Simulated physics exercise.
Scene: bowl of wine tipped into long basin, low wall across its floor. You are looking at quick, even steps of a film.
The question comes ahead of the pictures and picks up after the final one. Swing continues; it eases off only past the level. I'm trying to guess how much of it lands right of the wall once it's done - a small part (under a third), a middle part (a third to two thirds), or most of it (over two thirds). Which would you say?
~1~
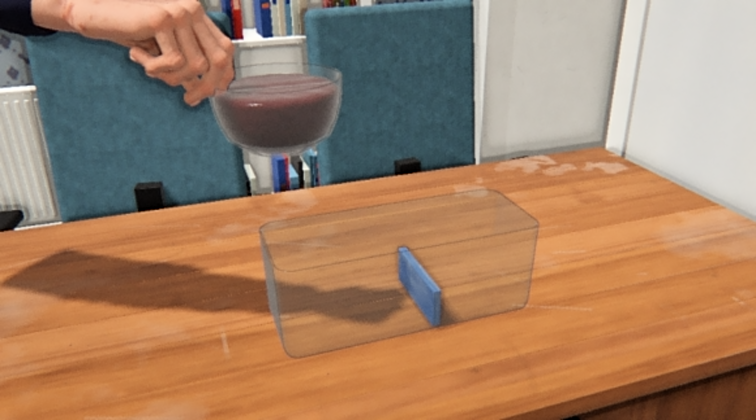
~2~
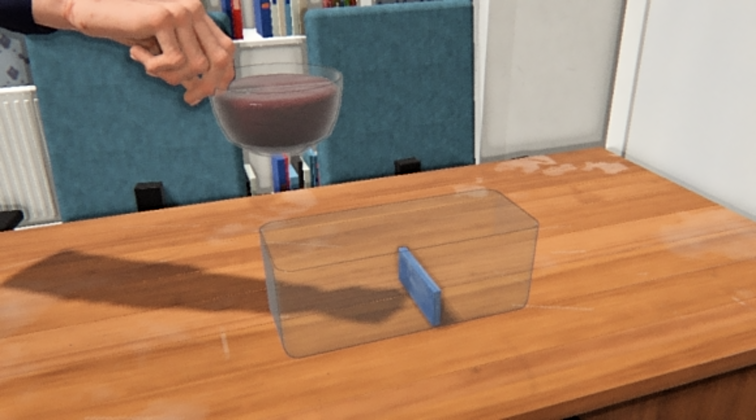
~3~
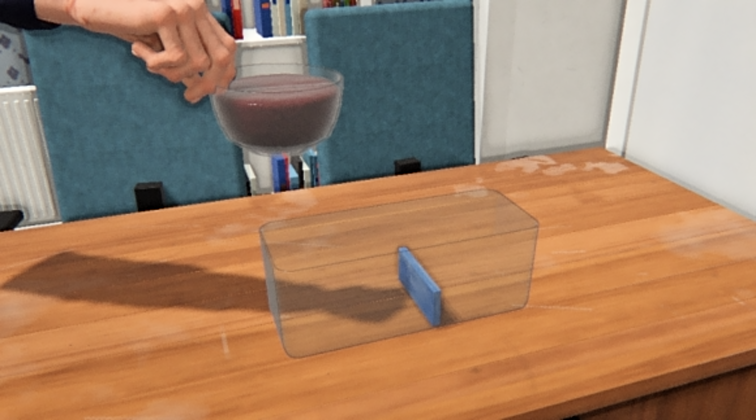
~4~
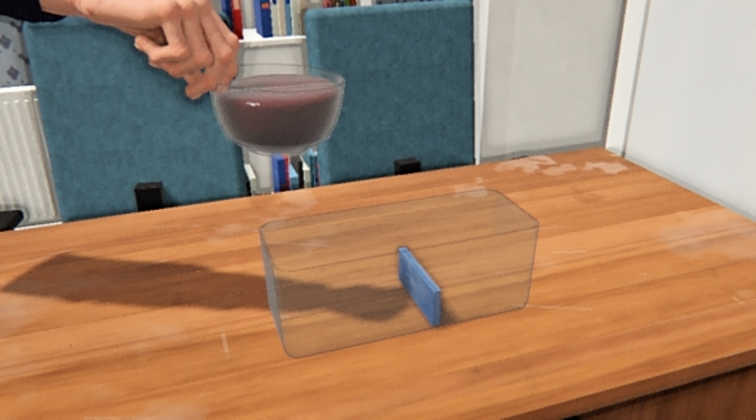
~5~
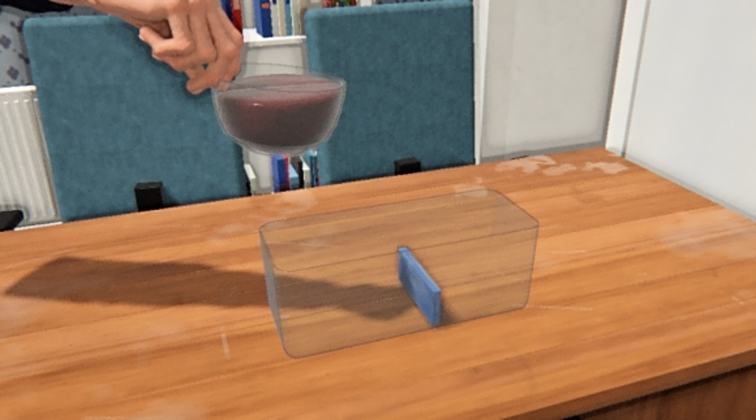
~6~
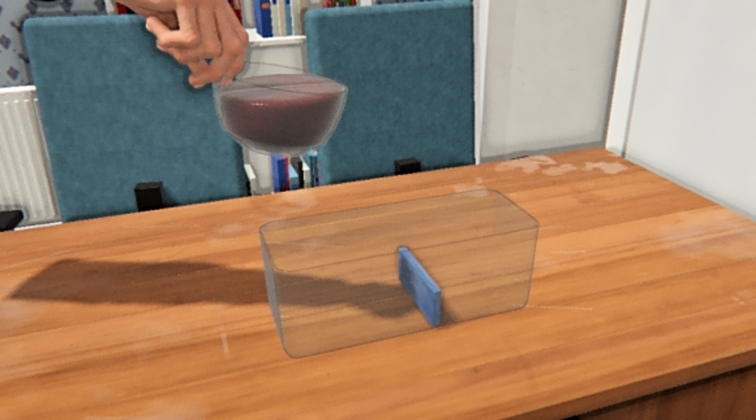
I'd say a small part, under a third.
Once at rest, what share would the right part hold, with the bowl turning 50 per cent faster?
Something like 15 percent.
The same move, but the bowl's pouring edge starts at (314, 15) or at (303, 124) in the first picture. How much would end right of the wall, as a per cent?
You'd get 10 percent from the first and 5 percent from the second.
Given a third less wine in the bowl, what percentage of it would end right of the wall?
0 per cent.
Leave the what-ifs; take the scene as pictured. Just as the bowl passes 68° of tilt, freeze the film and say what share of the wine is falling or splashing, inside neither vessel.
Estimate: Some 35 per cent.
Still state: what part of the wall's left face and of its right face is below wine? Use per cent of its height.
On the left roughly 40, on the right roughly 20.
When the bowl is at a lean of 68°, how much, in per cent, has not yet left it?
Roughly 45 percent remains at that point.
A moment on, the bowl is tipped part way and 43 per cent is still to pour, 16 is left of the wall and 6 right of it.
Next, the bowl is tipped right over and 1 per cent is still to pour, 66 is left of the wall and 26 right of it.
Then the bowl is tipped right over and 0 per cent is still to pour, 72 is left of the wall and 27 right of it.
Later the bowl is tipped right over and 0 per cent is still to pour, 72 is left of the wall and 27 right of it.
At rest 72 per cent lies left of the wall, 27 right of it and 1 outside.
